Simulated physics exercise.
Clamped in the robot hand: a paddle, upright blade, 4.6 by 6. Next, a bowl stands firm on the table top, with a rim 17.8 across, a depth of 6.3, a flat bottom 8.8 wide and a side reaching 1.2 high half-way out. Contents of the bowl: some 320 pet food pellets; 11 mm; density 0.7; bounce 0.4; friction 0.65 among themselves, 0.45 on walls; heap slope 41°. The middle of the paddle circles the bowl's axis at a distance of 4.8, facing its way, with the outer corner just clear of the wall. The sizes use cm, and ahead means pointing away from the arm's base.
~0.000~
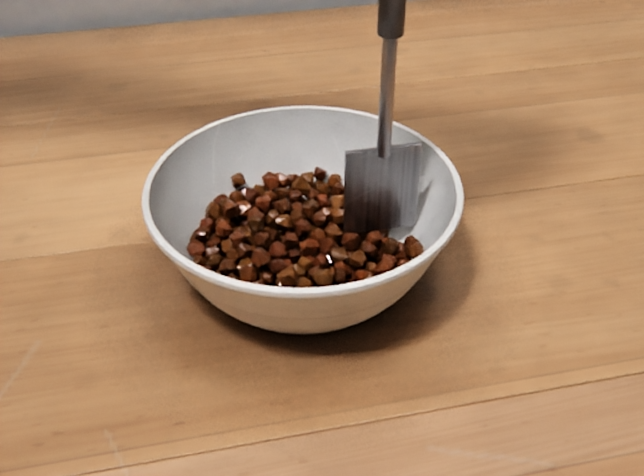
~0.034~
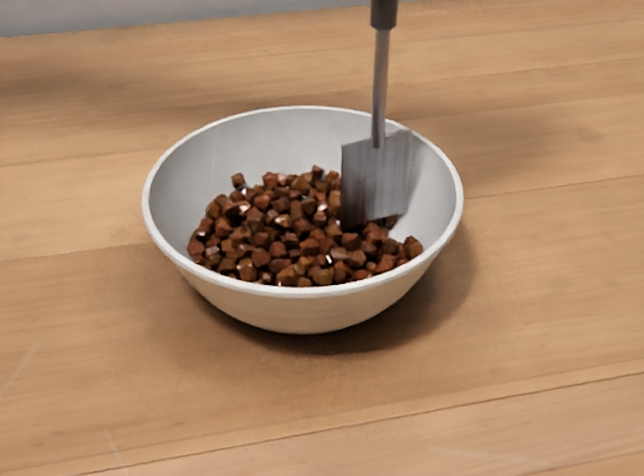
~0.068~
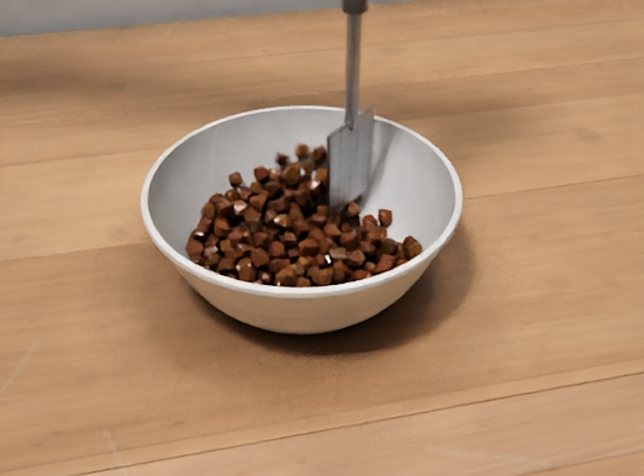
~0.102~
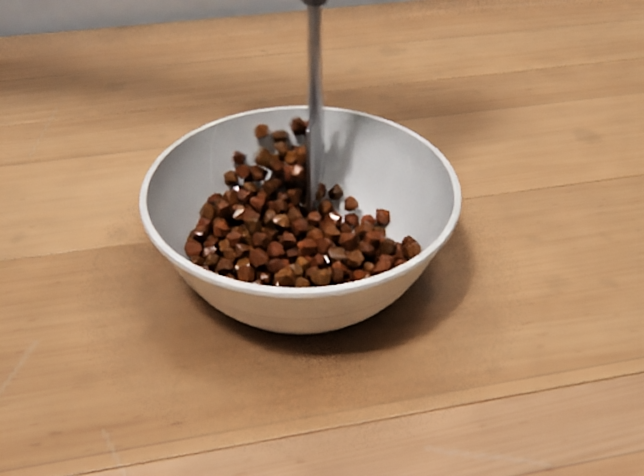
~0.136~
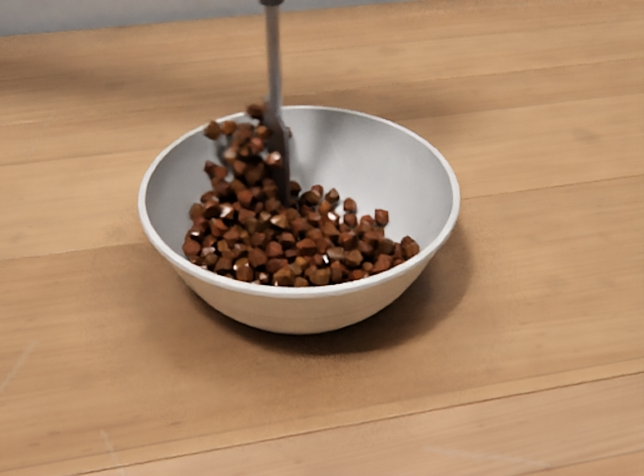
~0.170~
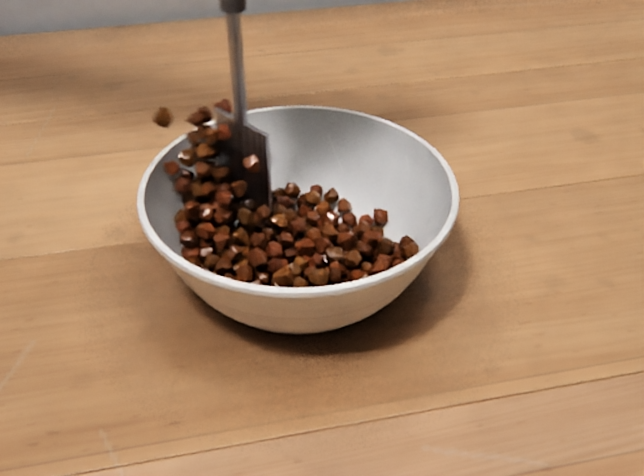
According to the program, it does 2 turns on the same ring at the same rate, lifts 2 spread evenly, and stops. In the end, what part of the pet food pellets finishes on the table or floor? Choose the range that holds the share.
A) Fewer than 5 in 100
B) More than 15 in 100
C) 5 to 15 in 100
More than 15 in 100 (B).
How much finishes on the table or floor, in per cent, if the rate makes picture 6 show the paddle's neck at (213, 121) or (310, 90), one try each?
Some 25 and 10 per cent respectively.
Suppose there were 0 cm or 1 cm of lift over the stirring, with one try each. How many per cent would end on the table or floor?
Near 40 in a hundred, then near 30 in a hundred.
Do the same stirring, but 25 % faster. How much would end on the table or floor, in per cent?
In that case it comes to around 25 percent.
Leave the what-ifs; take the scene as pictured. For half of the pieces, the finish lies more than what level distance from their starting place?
Somewhere around 4 centimetres.
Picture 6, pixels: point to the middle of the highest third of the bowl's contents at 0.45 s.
Around pixel (378, 195).
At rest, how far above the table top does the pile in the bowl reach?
Roughly 4.5 cm.
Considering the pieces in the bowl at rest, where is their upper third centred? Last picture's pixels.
In the final view it lies around (301, 239).
After 0.45 s, 356° round, highest piece 8 above the table; 271 in the bowl, 32 on the table or floor, 15 in flight or on the tool.
After 0.73 s, 228° round, highest piece 8 above the table; 251 in the bowl, 66 on the table or floor, 1 in flight or on the tool.
After 1.07 s, 0° round, highest piece 4 above the table; 250 in the bowl, 68 on the table or floor.
After 1.77 s, 0° round, highest piece 4 above the table; 250 in the bowl, 68 on the table or floor.
In the end, 250 in the bowl, 68 on the table or floor. That is 21 % on the table or floor.
